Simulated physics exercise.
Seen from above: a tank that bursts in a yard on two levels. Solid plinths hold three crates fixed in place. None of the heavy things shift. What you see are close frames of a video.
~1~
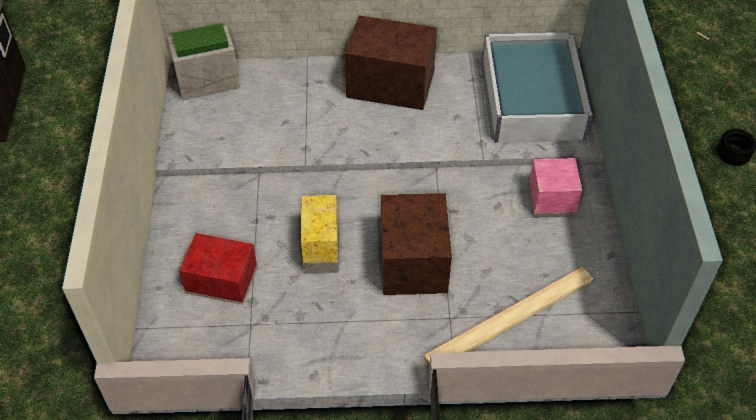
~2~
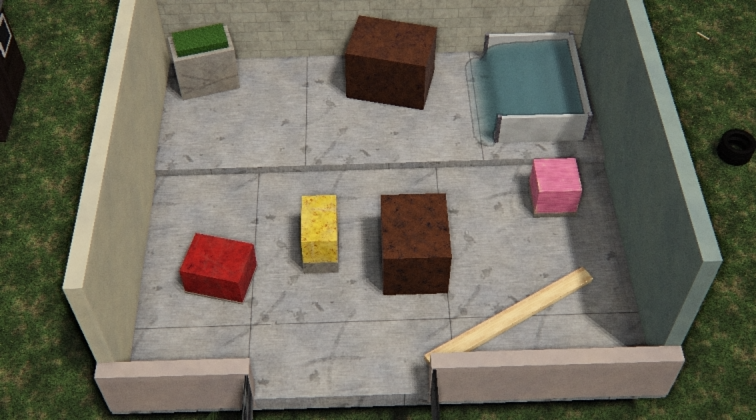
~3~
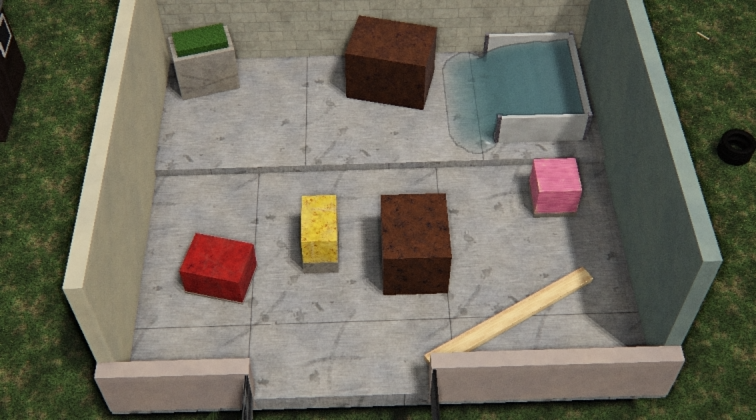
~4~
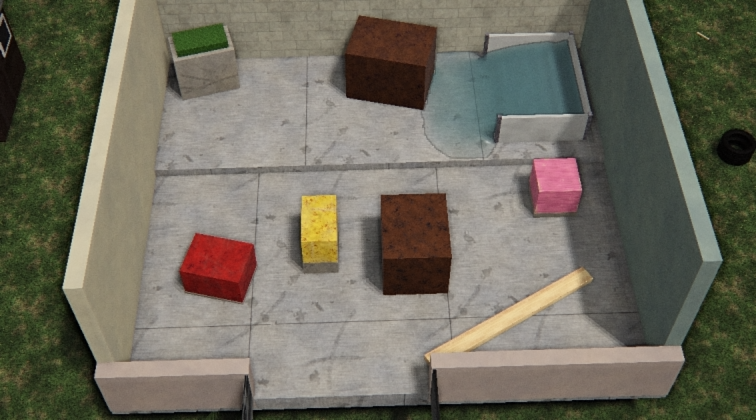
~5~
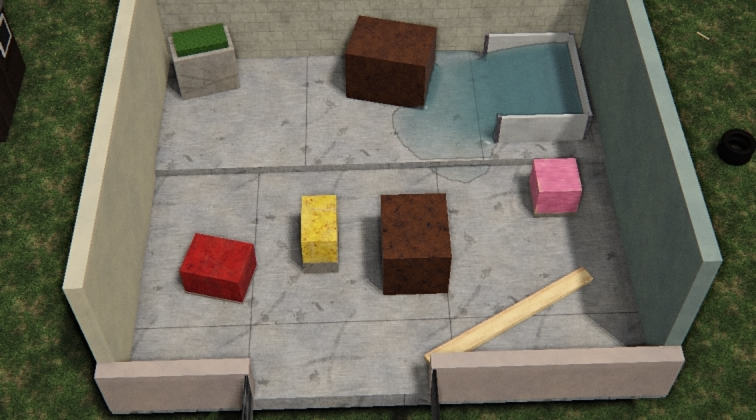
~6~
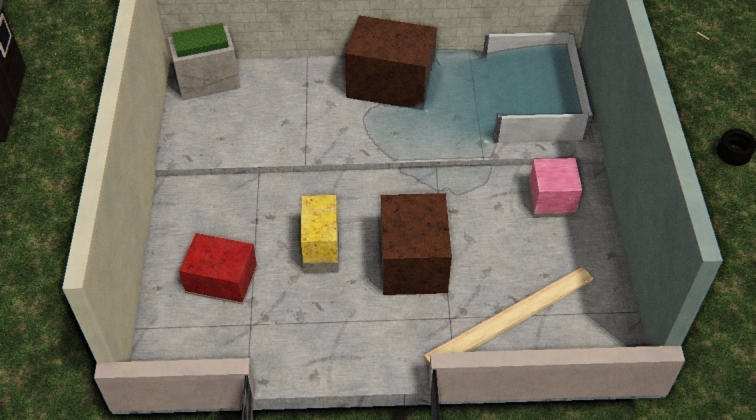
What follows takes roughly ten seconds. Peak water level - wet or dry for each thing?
Result: The yellow crate is protected; the pink crate is protected; the red crate is exposed.
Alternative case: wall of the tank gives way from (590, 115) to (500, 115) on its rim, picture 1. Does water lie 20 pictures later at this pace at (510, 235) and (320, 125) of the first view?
I'd expect the first point to be reached and the second point to stay dry.
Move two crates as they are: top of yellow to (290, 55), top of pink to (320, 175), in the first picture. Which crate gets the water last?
Judging by the pictures, the red one.
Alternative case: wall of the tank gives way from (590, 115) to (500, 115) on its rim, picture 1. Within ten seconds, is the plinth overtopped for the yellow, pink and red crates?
Result: Yellow crate is not reached; pink crate is swamped; red crate is swamped.
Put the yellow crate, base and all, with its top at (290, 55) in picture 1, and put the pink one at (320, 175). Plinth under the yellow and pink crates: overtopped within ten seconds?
In short: The yellow crate remains dry, the pink crate is soaked.
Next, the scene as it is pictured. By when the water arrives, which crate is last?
My answer is the one in pink.
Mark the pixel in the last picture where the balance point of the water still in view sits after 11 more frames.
Around pixel (429, 117) of the last picture.
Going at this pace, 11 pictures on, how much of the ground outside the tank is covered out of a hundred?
I reckon 40 per cent or so.
A moment on, water covers 20 % of the floor; the yellow crate not reached, the pink crate not reached, the red crate not reached.
Next, water covers 40 % of the floor; the yellow crate water round its plinth, the pink crate not reached, the red crate not reached.
Then, water covers 55 % of the floor; the yellow crate water round its plinth, the pink crate not reached, the red crate water round its plinth.
Later, water covers 60 % of the floor; the yellow crate water round its plinth, the pink crate water round its plinth, the red crate water round its plinth.
In the end, water covers 75 % of the floor; the yellow crate stayed above the water, the pink crate stayed above the water, the red crate was topped.
